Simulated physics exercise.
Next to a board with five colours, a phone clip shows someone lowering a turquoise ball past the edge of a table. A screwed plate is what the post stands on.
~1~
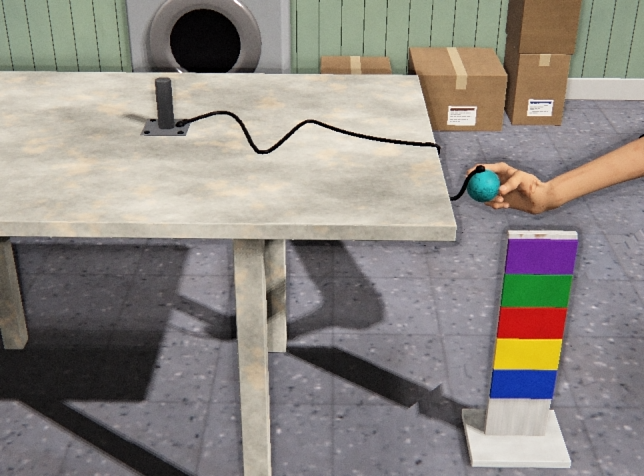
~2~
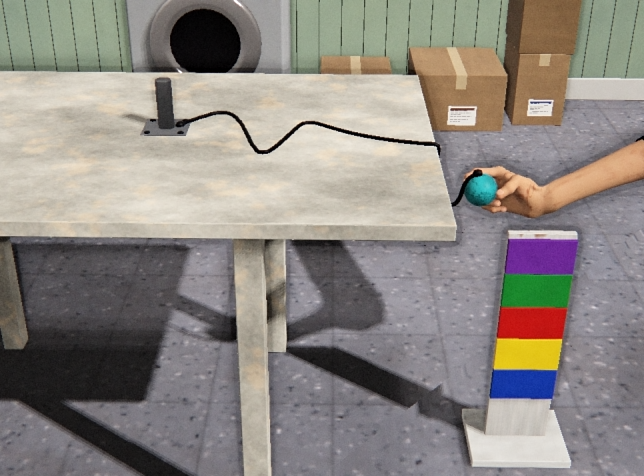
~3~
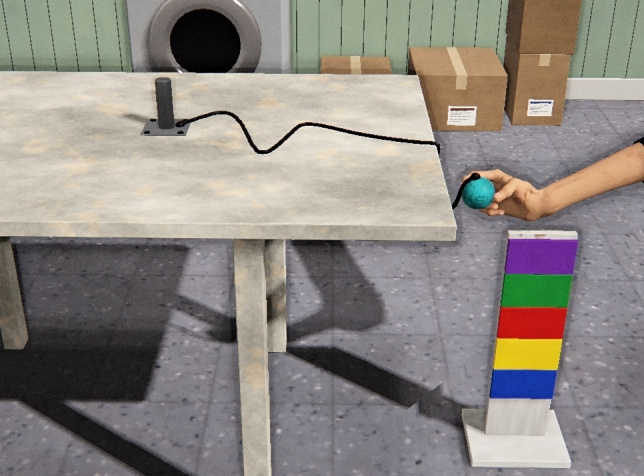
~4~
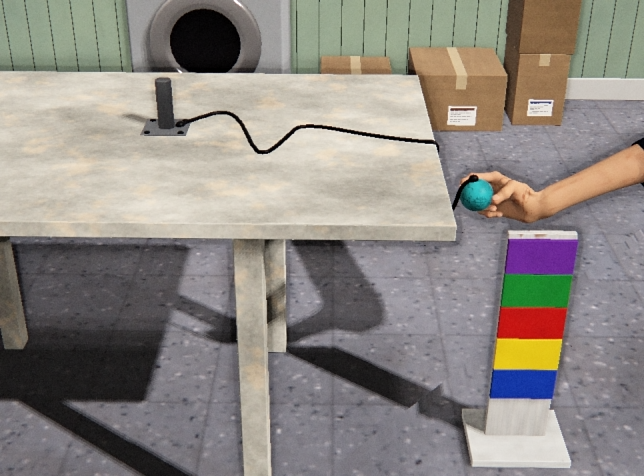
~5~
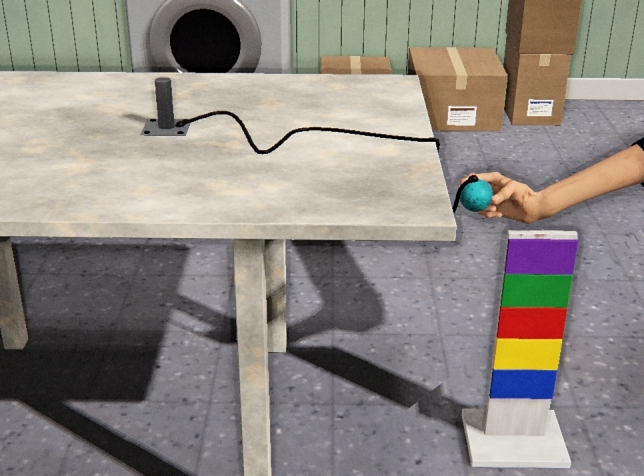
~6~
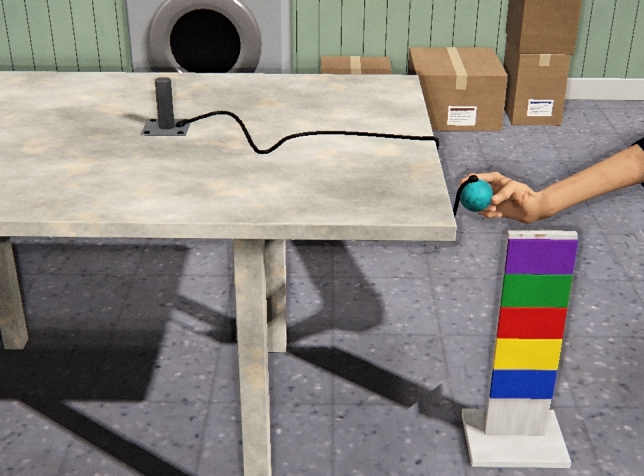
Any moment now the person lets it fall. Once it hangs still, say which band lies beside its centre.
It is the blue band.
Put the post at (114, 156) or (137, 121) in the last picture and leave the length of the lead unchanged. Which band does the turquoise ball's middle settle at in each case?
First try: Yellow; second try: Yellow.
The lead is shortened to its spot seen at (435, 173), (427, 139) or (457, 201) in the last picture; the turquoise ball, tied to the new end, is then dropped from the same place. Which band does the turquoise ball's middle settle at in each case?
Here's the sequence: Green; next: Purple; last: Yellow.
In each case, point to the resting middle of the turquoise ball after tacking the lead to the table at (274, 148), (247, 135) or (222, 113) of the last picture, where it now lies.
(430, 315), (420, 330), (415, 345).
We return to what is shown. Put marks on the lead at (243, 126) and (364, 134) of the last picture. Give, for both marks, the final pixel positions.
In that view they reach (282, 131) and (433, 181).
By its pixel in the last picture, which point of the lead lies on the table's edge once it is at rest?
It's the piece you see at (320, 133).
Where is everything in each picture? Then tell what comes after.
In the first picture, turquoise ball (483, 185); purple (541, 258); green (537, 292); red (532, 324); yellow (528, 356); blue (523, 385).
In the second picture, turquoise ball (480, 190); lead through (214, 114) (250, 140) (290, 134) (356, 134) (437, 161).
In the third picture, turquoise ball (478, 193).
In the fourth picture, turquoise ball (476, 195); lead through (214, 114) (250, 140) (290, 134) (368, 135) (436, 171).
In the fifth picture, turquoise ball (476, 195).
In the sixth picture, turquoise ball (476, 195); lead through (214, 114) (250, 140) (295, 136) (389, 136) (436, 189).
Soon after, ball near (430, 350); level with yellow.
After that, ball near (412, 367); level with blue.
In the end, ball near (416, 373); level with blue. Its middle rests at the blue band.
